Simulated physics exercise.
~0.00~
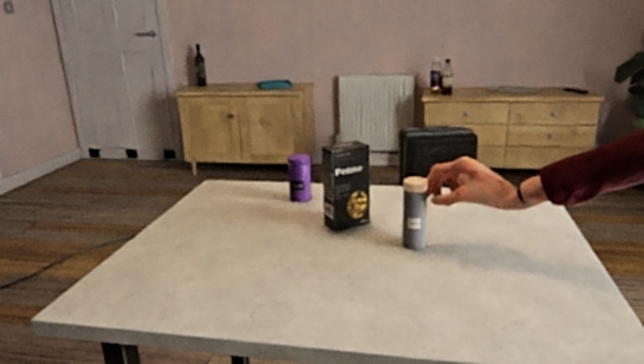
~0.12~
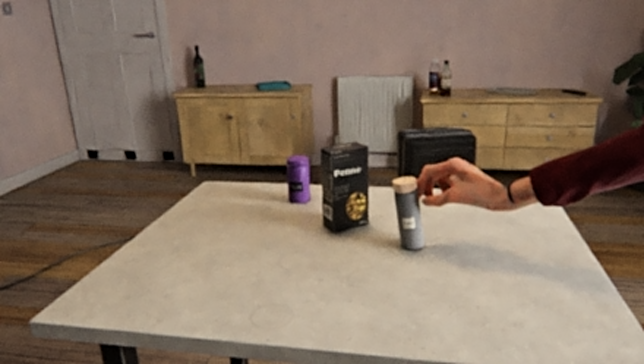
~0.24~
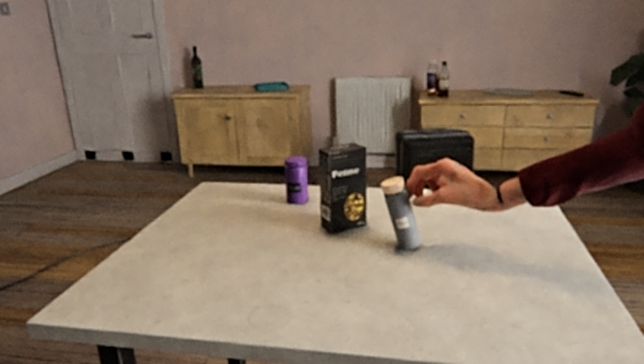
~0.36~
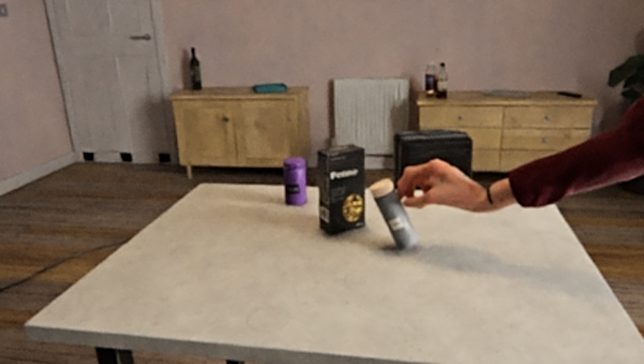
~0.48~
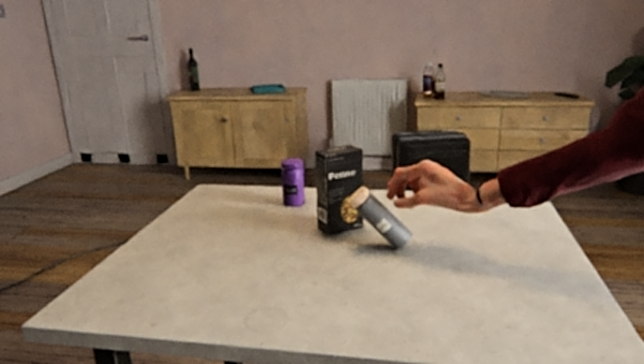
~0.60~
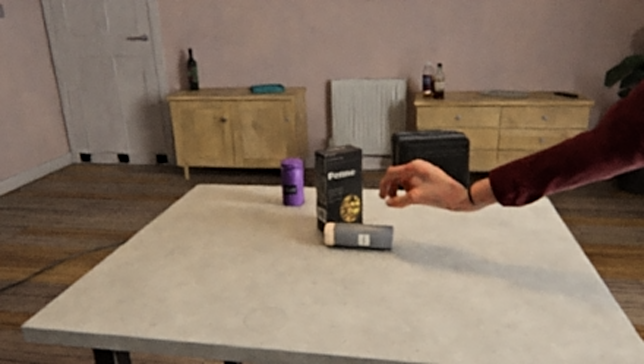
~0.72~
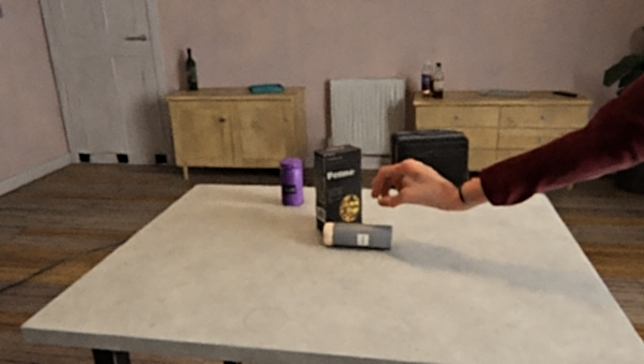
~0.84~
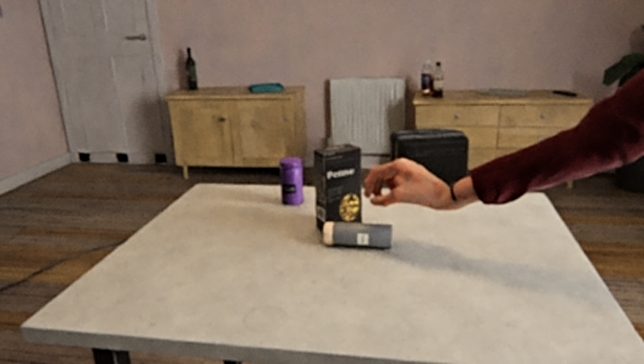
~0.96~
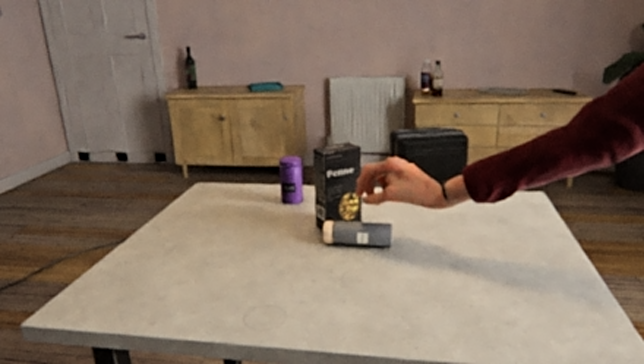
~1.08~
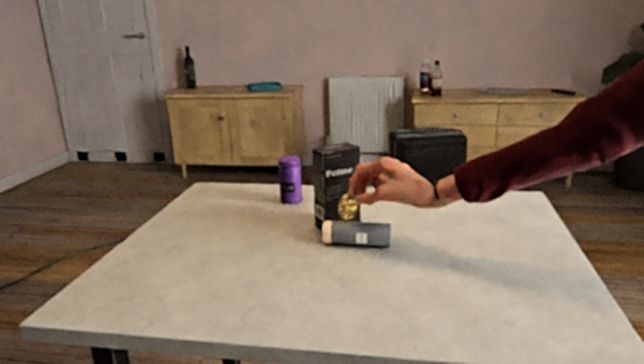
The footage shows a hand pushing the top of an upright grey shaker leftward on a pale table, beside a black packet and a purple shaker. The grey shaker leans, topples left and ends lying on its side before the packet, while the hand continues a little farther left.
